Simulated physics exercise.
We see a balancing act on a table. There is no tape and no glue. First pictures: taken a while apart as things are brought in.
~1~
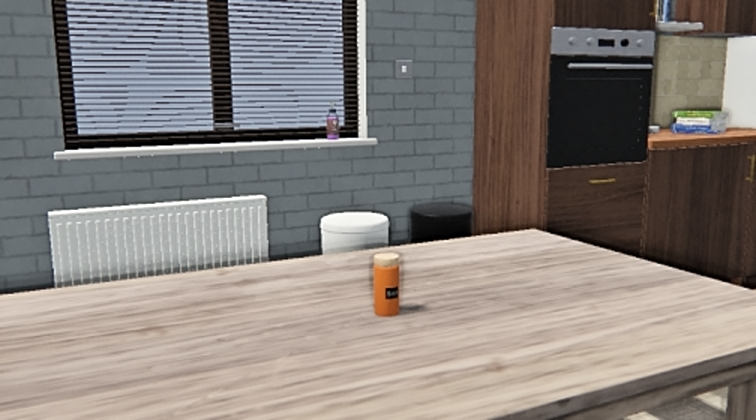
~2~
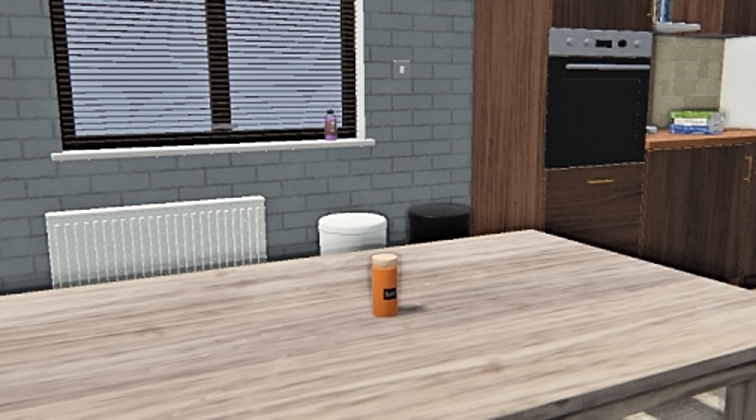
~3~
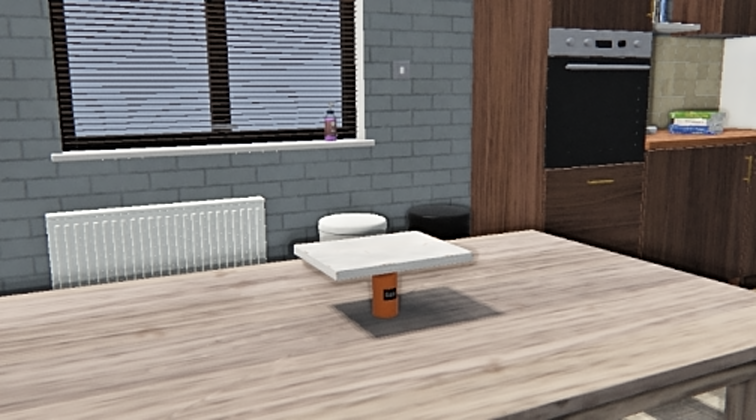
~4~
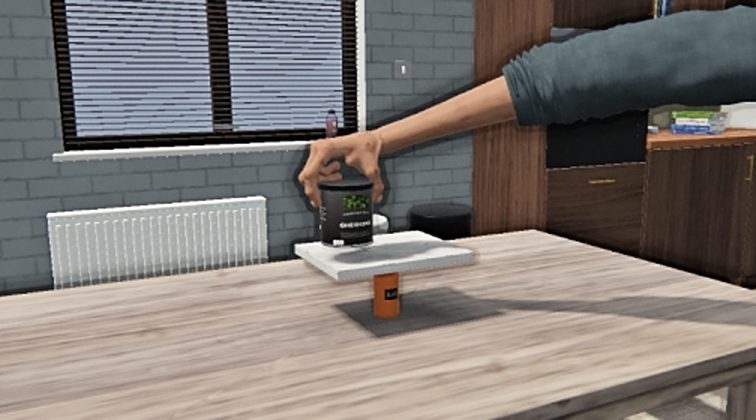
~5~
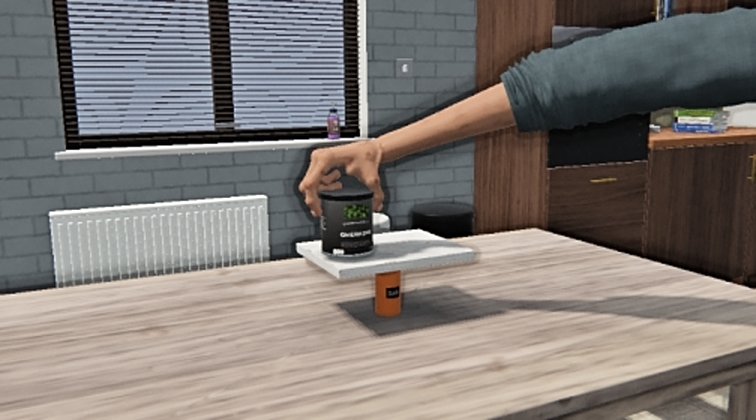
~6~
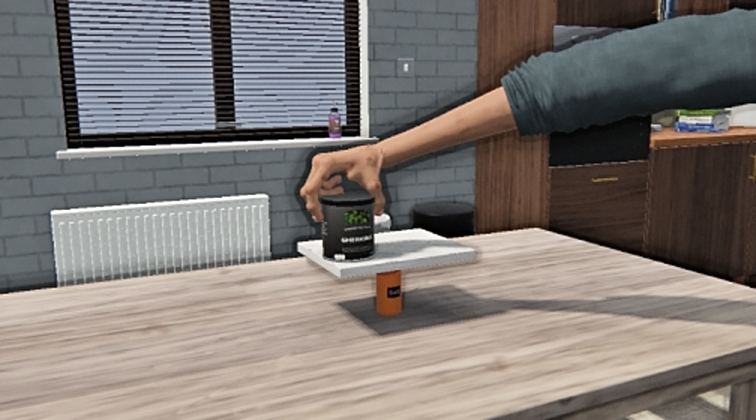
An arm reached in from the right and lowered a black tin onto the left side of a white board, which had appeared on top of a small orange jar on a wooden table.
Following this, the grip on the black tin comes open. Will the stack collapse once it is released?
Yes - ends in a fall.
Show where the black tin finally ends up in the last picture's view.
In the final view it sits at roughly (301, 313).
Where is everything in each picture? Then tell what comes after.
In the first picture, the last thing is not in view yet.
In the second picture, the last thing is not in view yet.
In the third picture, the last thing is not in view yet; white board (381, 253).
The fourth picture shows on its way; black tin (347, 212); white board (382, 252).
The fifth picture shows on its way; black tin (347, 222); white board (384, 251).
The sixth picture shows set down, still held; black tin (348, 226); white board (385, 250).
Then, 0.30 s later than the last frame, black tin now fallen; white board tilted by 40°.
Then, 0.50 s later than the last frame, white board tilted by 58°; orange shaker tilted by 5°.
Then, 0.70 s later than the last frame, white board now fallen; orange shaker on its side.
Then, 0.80 s later than the last frame, orange shaker now fallen.
When it is over, fallen, white board, orange shaker and black tin. End places, in pixels of the last picture, black tin near (301, 313). The stack gives way.
